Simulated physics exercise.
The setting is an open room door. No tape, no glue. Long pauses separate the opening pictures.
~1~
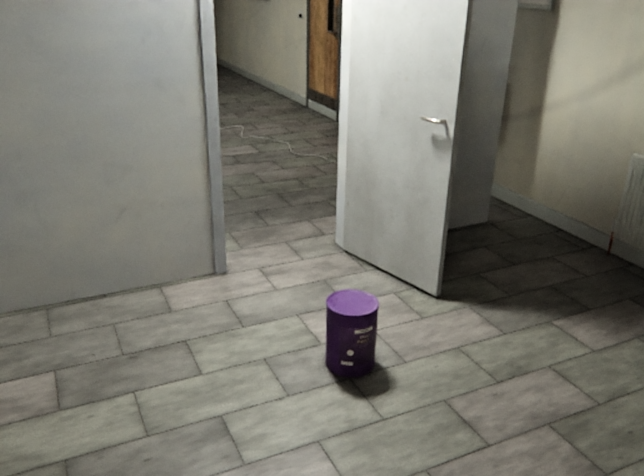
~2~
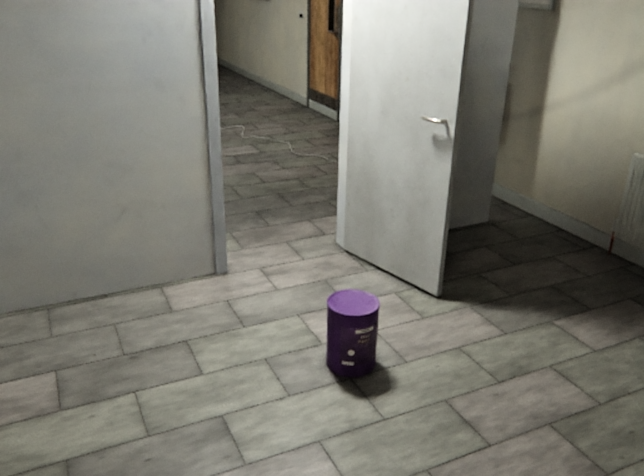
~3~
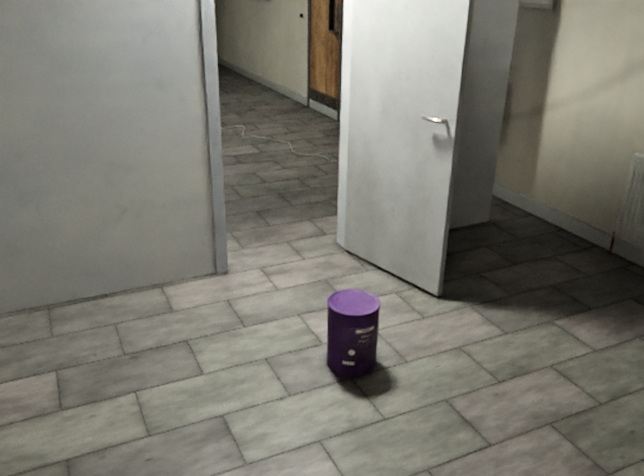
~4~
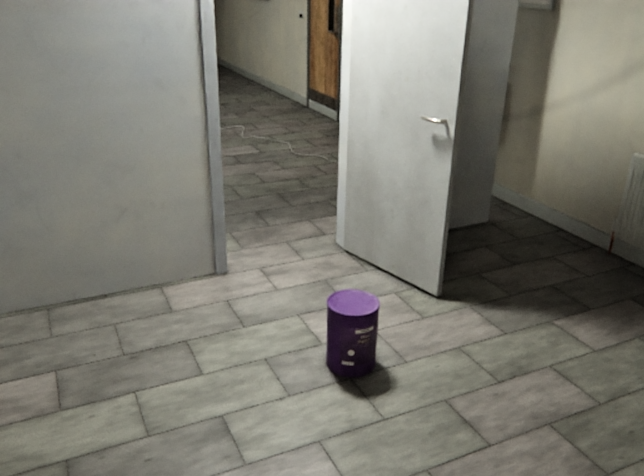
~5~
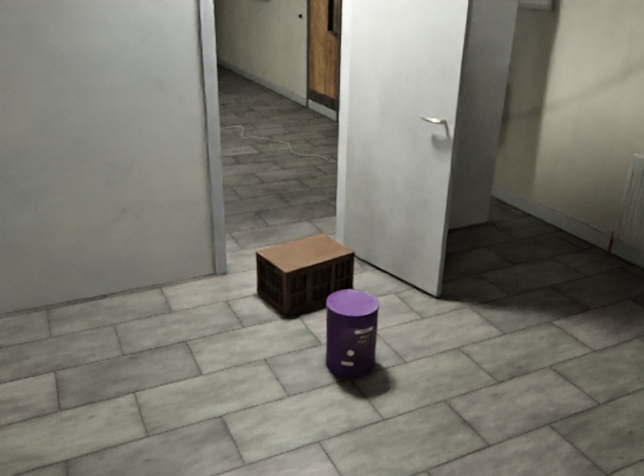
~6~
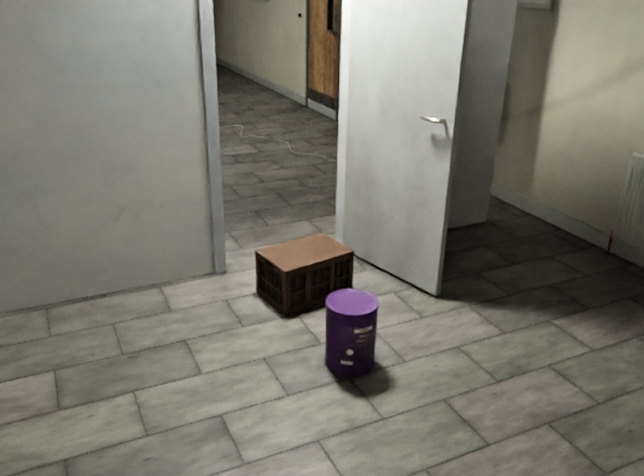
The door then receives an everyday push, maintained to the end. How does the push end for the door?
The door is likely to get obstructed.
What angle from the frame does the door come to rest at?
I'd say it stays open by roughly 65 degrees.
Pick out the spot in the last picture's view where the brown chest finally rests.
Pretty much around (295, 272), I'd say.
Then, 0.70 s past the last view, open by 94°.
Then, 1.20 s past the last view, open by 76°.
Then, 1.50 s past the last view, open by 66°; brown chest displaced a little near (300, 272).
Finally, open by 63°; both still in place. Final places as the last picture's camera would see them, brown chest near (295, 272).
